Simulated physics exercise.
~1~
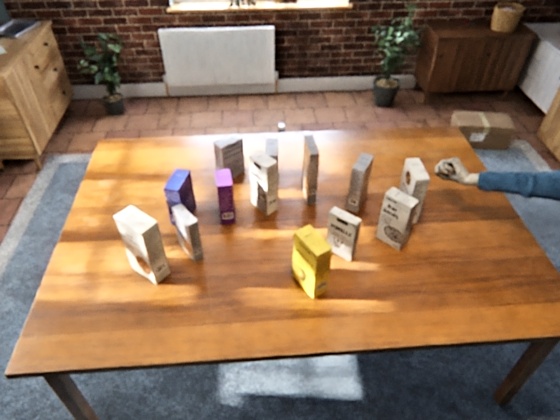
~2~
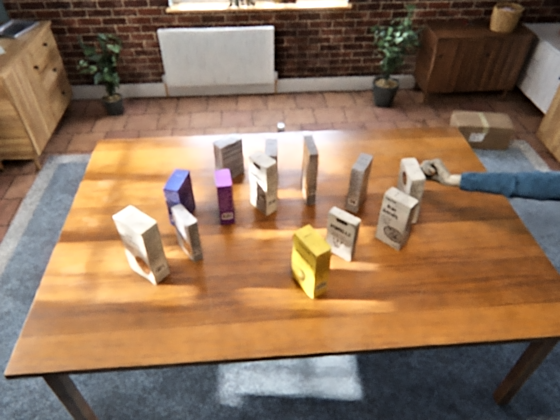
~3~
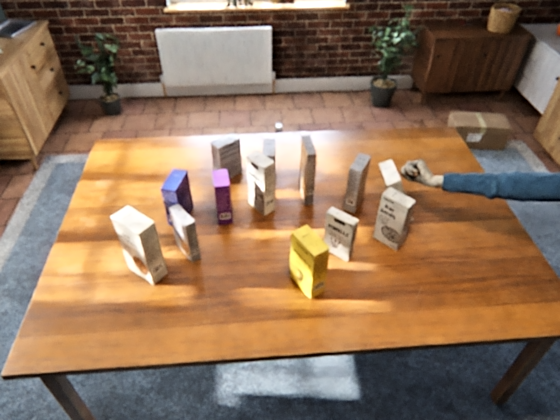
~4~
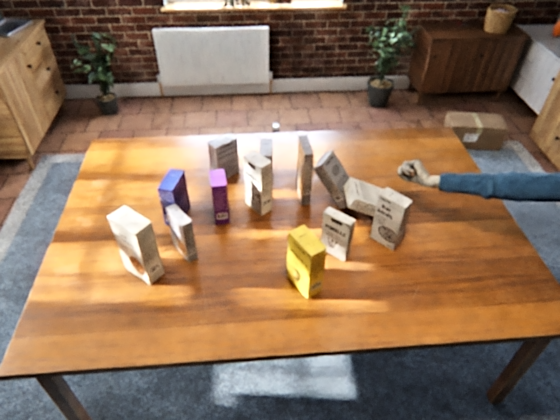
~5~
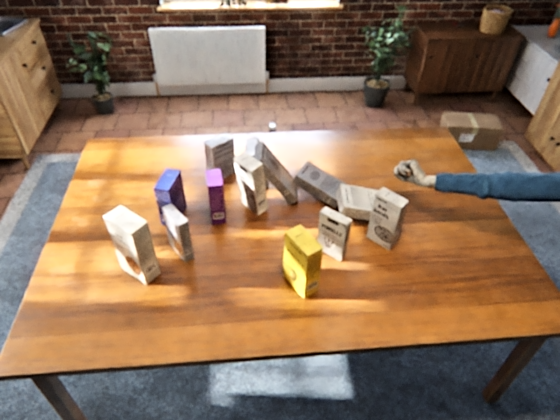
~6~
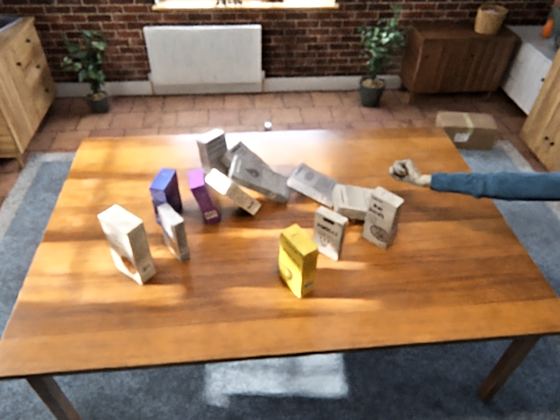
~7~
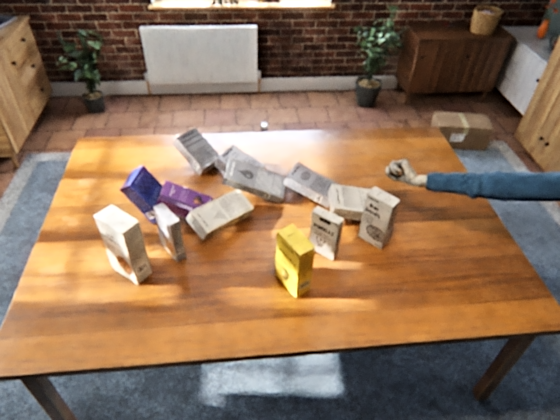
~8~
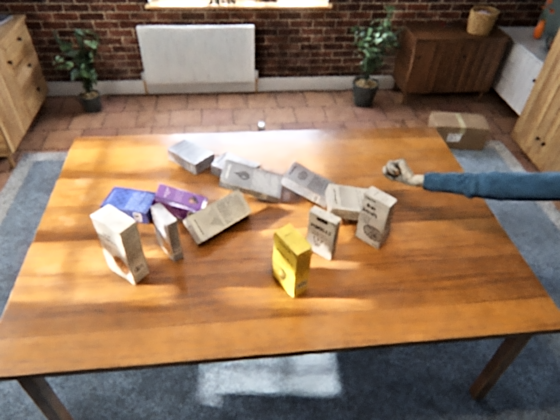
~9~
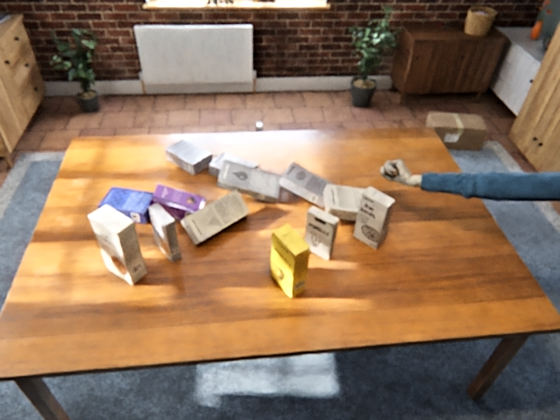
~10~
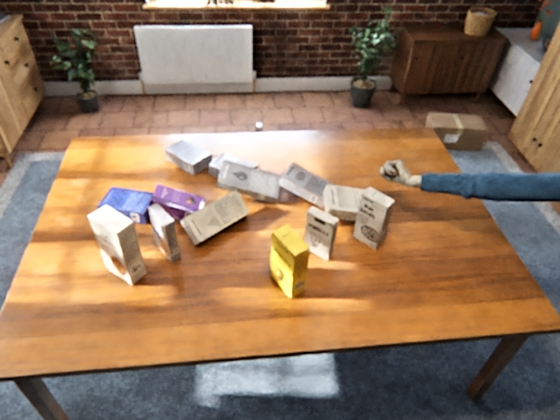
Cereal boxes toppling leftward across a wooden table after a hand pushes one, purple and blue falling, yellow still standing.
